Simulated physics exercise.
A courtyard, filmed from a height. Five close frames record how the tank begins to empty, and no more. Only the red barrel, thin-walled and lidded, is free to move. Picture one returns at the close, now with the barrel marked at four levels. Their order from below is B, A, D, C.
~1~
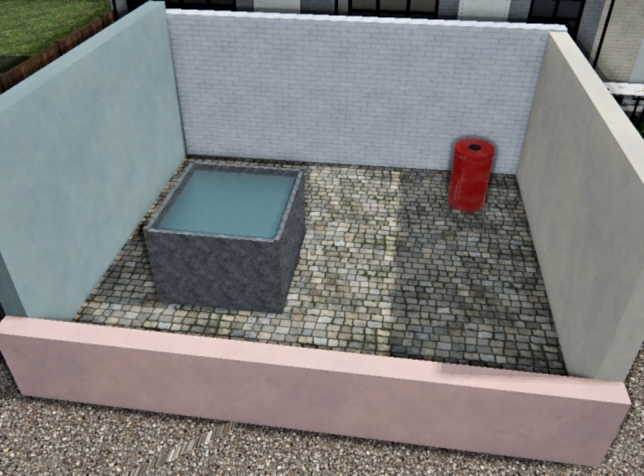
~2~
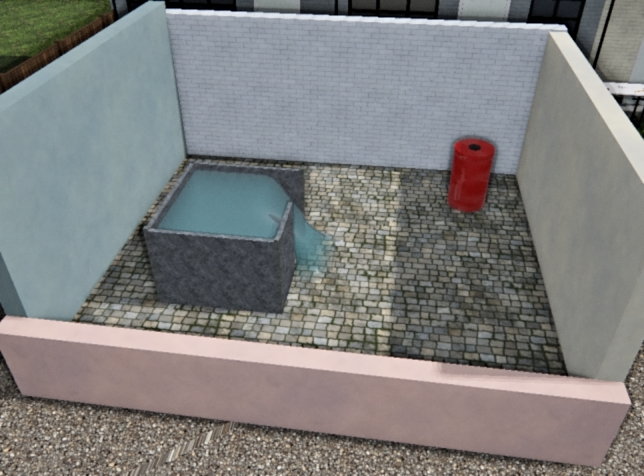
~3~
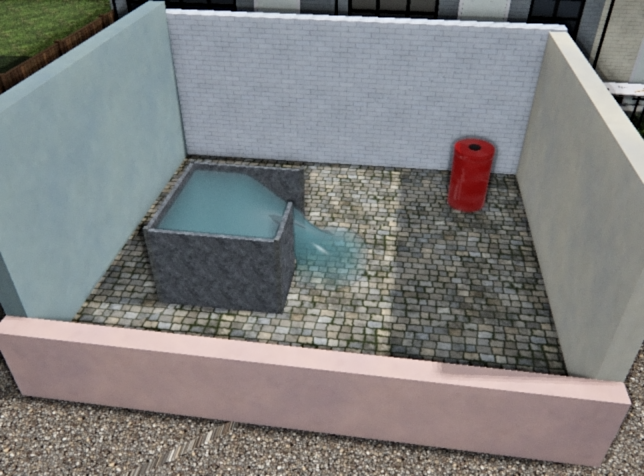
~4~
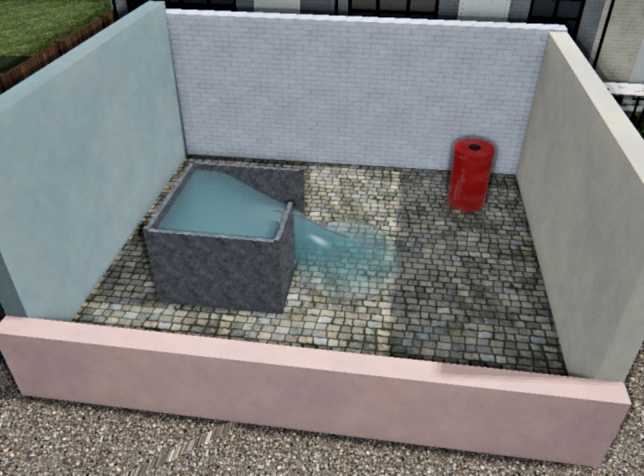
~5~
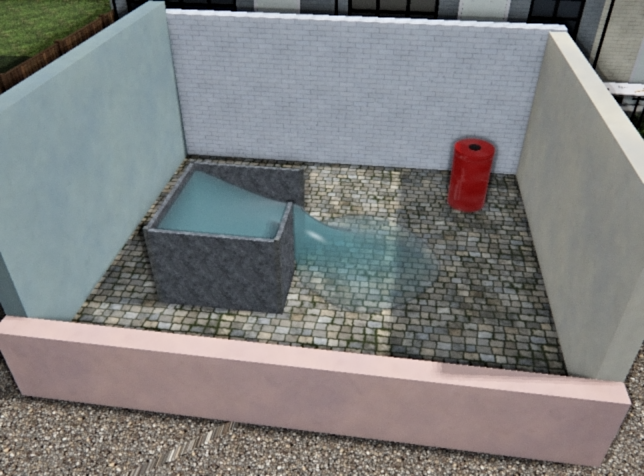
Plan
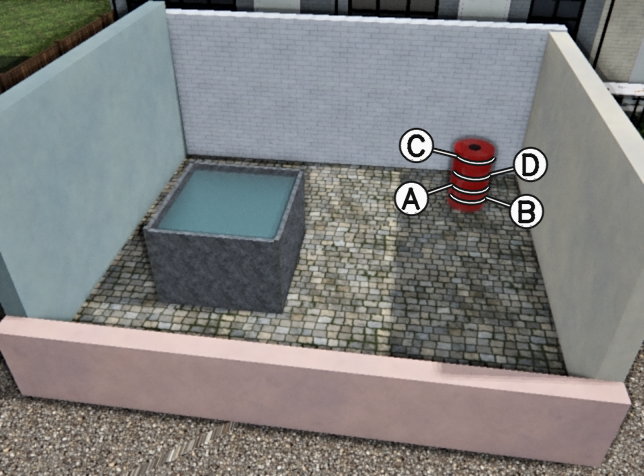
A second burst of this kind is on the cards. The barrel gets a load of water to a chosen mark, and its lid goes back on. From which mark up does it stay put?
Choose A.
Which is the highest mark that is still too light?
That is mark B.
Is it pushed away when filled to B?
Yes, that goes wrong.
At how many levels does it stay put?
Three.
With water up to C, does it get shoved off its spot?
No.
On the marked copy, A at (470, 192); B at (469, 202); C at (476, 163); D at (473, 179); from the bottom up B, A, D, C.
For mark A, it does not move.
For mark B, it is pushed about its own width away.
For mark C, it does not move.
For mark D, it does not move.
